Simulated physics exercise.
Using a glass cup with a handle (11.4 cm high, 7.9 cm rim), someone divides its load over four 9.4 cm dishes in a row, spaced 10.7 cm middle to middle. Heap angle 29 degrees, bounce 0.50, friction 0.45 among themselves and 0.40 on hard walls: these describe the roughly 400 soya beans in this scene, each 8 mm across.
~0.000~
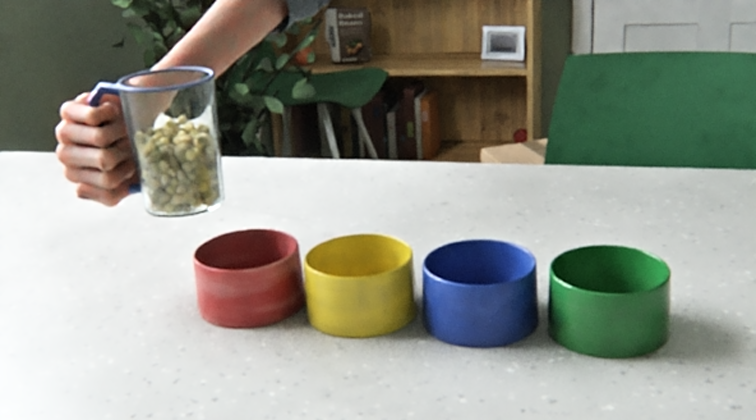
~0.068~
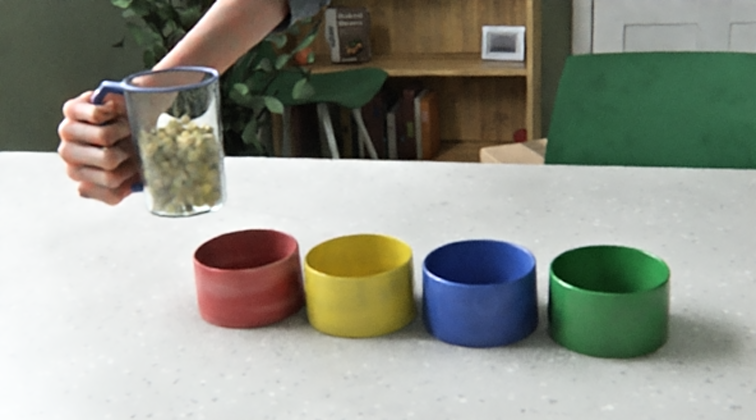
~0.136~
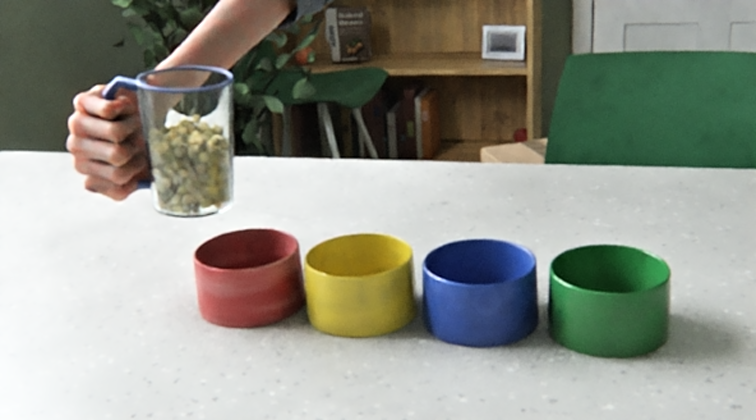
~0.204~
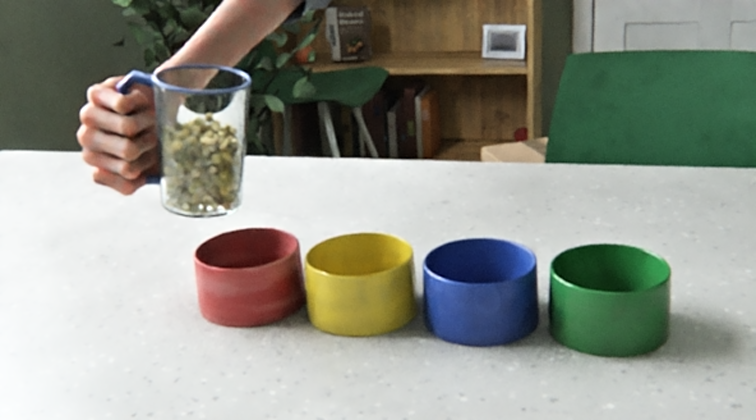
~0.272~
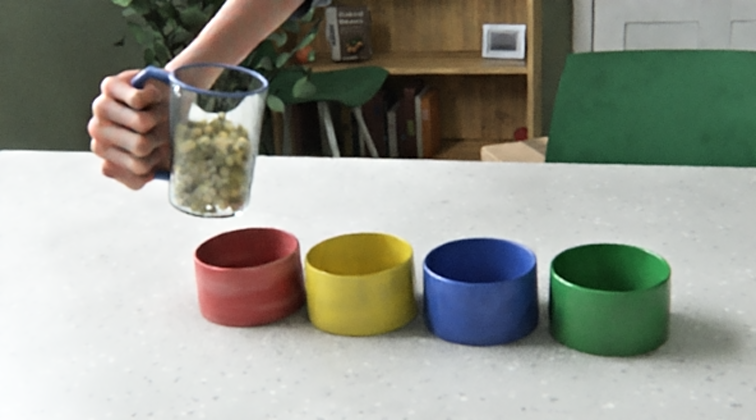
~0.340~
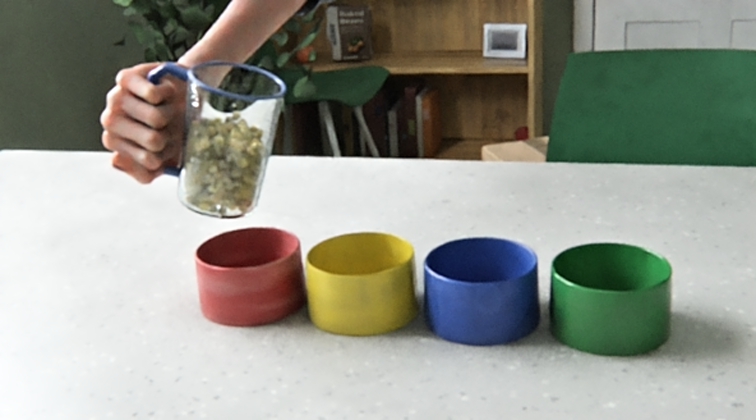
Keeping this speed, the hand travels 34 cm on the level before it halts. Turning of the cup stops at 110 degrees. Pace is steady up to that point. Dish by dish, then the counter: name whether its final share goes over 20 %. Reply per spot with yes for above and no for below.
Red dish: No, below. Blue dish: No, below. Green dish: Yes, above. Yellow dish: No, below. Counter: Yes, above.
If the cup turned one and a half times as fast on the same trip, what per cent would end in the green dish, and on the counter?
Then green would get 60 and the counter 20.
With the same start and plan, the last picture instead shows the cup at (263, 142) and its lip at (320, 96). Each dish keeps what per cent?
Red 0, blue 0, green 70, yellow 0.
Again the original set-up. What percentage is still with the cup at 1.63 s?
About 100 percent of the load.
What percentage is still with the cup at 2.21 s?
About 15 percent of the load.
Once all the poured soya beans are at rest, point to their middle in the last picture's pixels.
Estimated resting centre: Around (640, 316).
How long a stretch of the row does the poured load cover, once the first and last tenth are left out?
Some 21 centimetres.
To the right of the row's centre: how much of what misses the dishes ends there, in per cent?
I'd estimate close to 100 in a hundred.
After 1.11 s, tilt 65 degrees; cup holds 100 %.
After 1.63 s, tilt 98 degrees; cup holds 100 %.
After 2.21 s, tilt 110 degrees; cup holds 15 %, green 55 %.
At rest (3.2 s), red 0 %, blue 0 %, green 65 %, yellow 0 %, counter 35 %.
